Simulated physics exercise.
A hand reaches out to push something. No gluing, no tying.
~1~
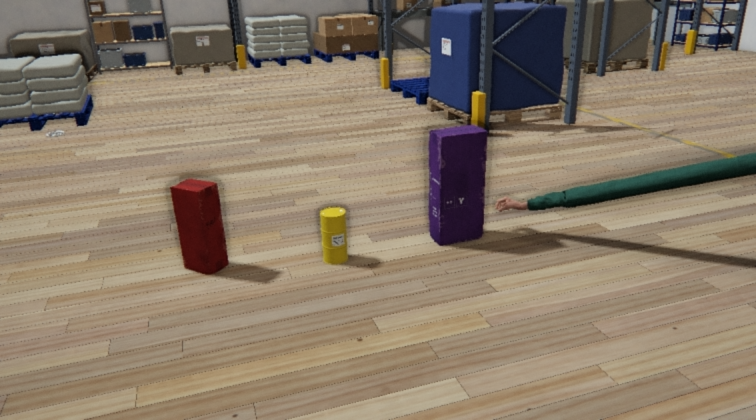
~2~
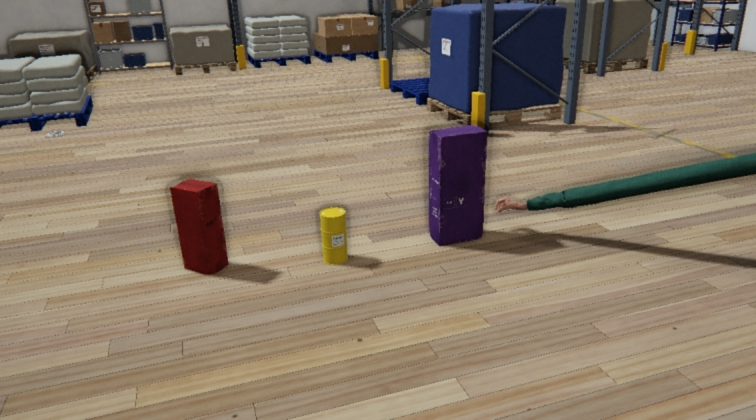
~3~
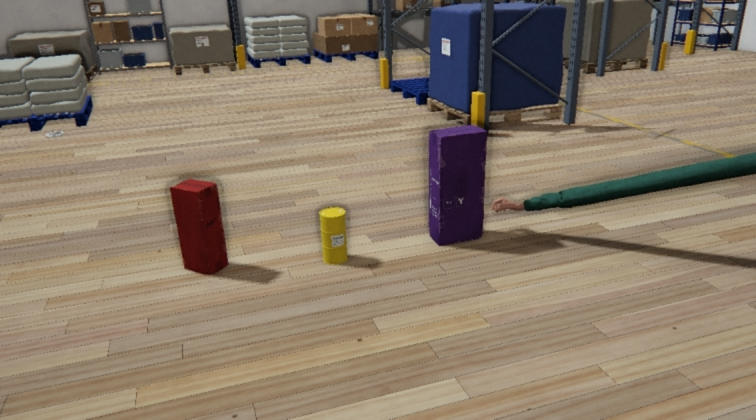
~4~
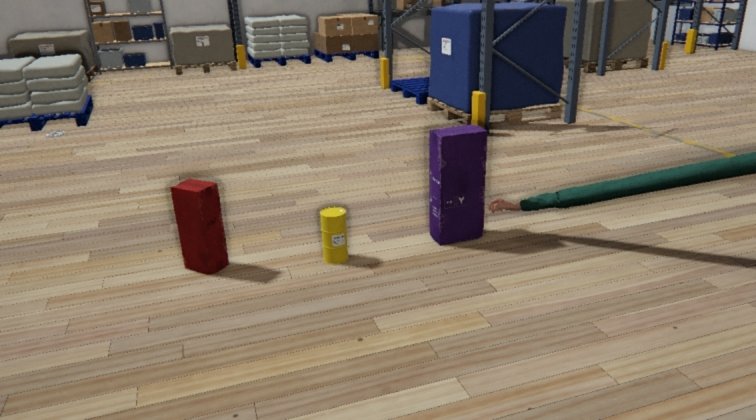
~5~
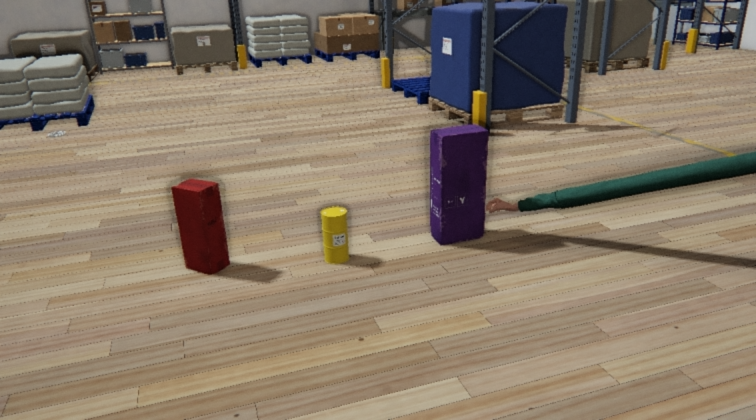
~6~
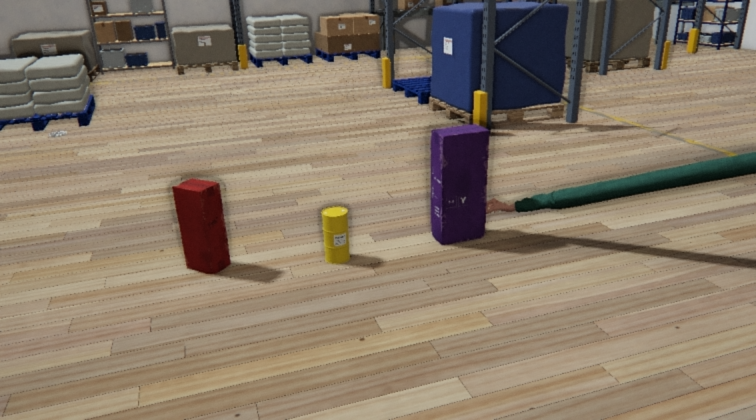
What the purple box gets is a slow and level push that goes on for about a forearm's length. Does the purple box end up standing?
Yes.
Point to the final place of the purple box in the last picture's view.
It ends up near (402, 194).
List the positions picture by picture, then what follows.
The first frame shows purple box (457, 186).
The second frame shows purple box (457, 186).
The third frame shows purple box (457, 186).
The fourth frame shows purple box (457, 185).
The fifth frame shows purple box (458, 185).
The sixth frame shows purple box (459, 185).
Then, 0.50 s on from there, purple box shifted a little near (442, 188).
Then, 1.00 s on from there, purple box shifted about its own width near (419, 191).
In the end, moved from the start, purple box. At the end, from the last picture's camera, purple box near (402, 194).
